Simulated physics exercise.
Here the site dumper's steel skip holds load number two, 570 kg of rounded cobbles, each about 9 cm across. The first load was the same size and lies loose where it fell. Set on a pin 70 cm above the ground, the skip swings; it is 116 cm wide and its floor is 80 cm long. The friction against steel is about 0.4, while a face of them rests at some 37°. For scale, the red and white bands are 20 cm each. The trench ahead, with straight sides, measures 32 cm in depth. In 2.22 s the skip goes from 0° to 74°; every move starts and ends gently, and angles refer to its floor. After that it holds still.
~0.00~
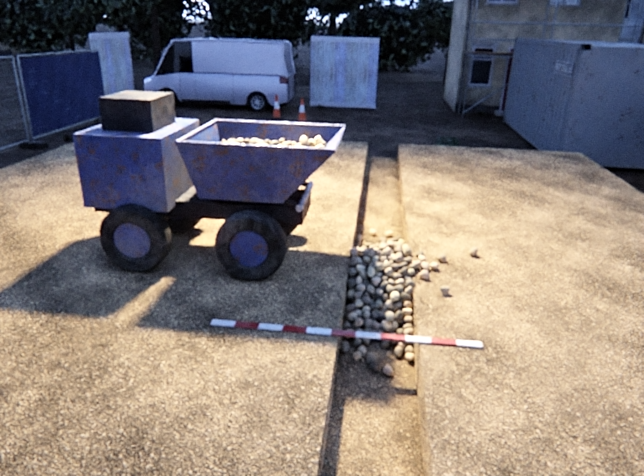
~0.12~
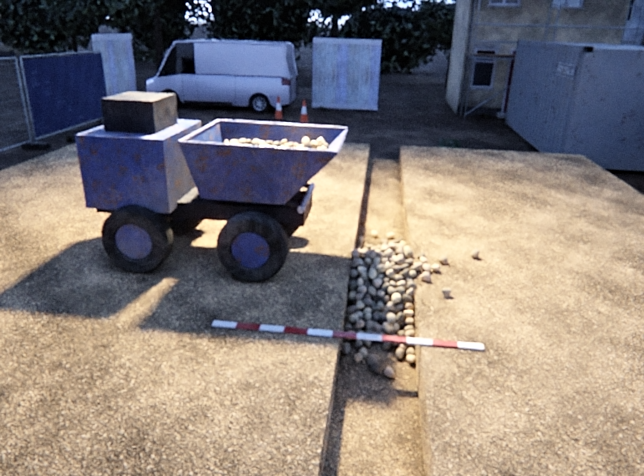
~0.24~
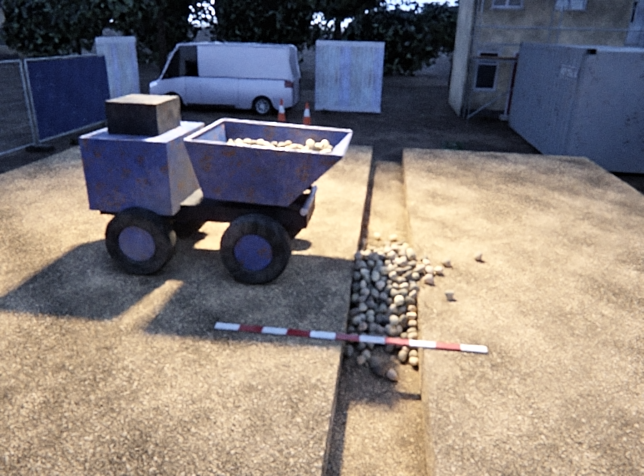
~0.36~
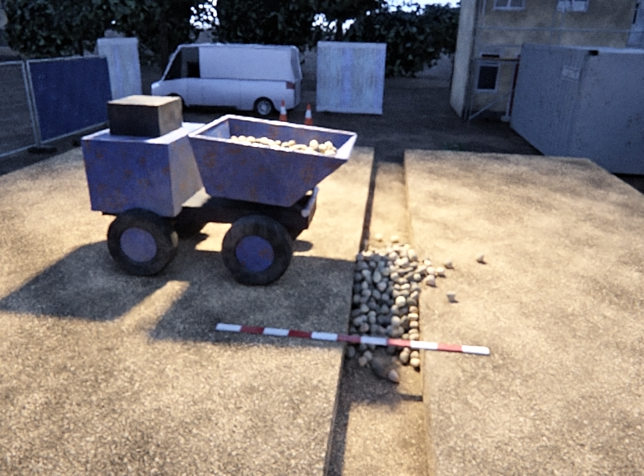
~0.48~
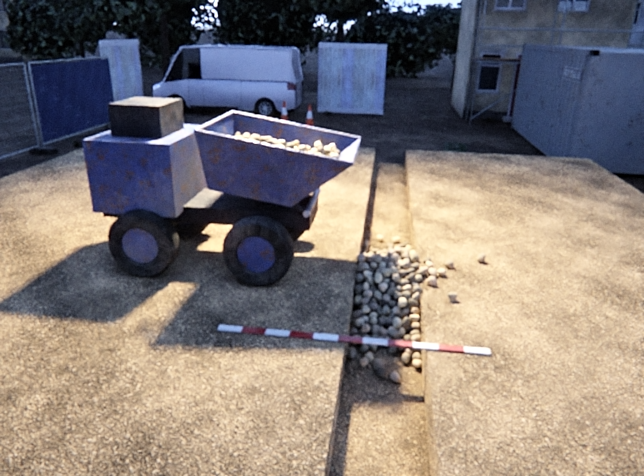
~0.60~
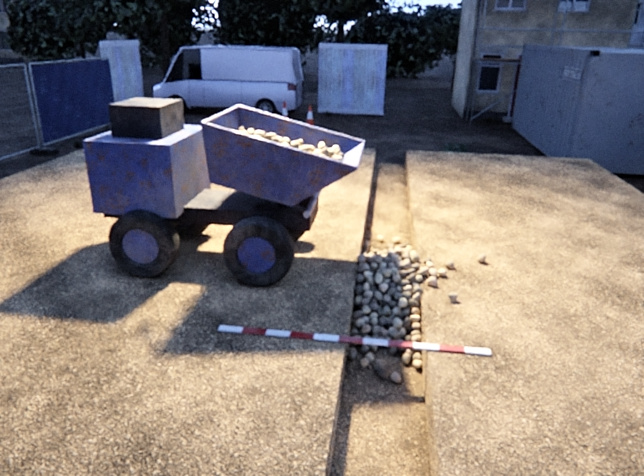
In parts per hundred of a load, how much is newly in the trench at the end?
Roughly 38 parts in a hundred.
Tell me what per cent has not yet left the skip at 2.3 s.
Held: Around 45 % of the load.
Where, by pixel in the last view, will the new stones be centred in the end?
The centre sits about (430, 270).
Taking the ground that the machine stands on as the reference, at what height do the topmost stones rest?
Looks like about 34 cm above the machine's ground.
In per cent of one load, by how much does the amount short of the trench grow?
Around 0 in a hundred.
After 1.7 s the floor is at 62°; in per cent of one load, 100 in the skip, 99 in the trench, 2 past the trench; the foremost stones are at (444, 271).
After 2.3 s the floor is at 74°; in per cent of one load, 44 in the skip, 129 in the trench, 26 past the trench; the foremost stones are at (479, 273).
After 2.7 s the floor is at 74°; in per cent of one load, 17 in the skip, 135 in the trench, 48 past the trench; the foremost stones are at (529, 284).
After 5.3 s the floor is at 74°; in per cent of one load, 0 in the skip, 137 in the trench, 63 past the trench; the foremost stones are at (567, 277). Net gain in the trench, 38.
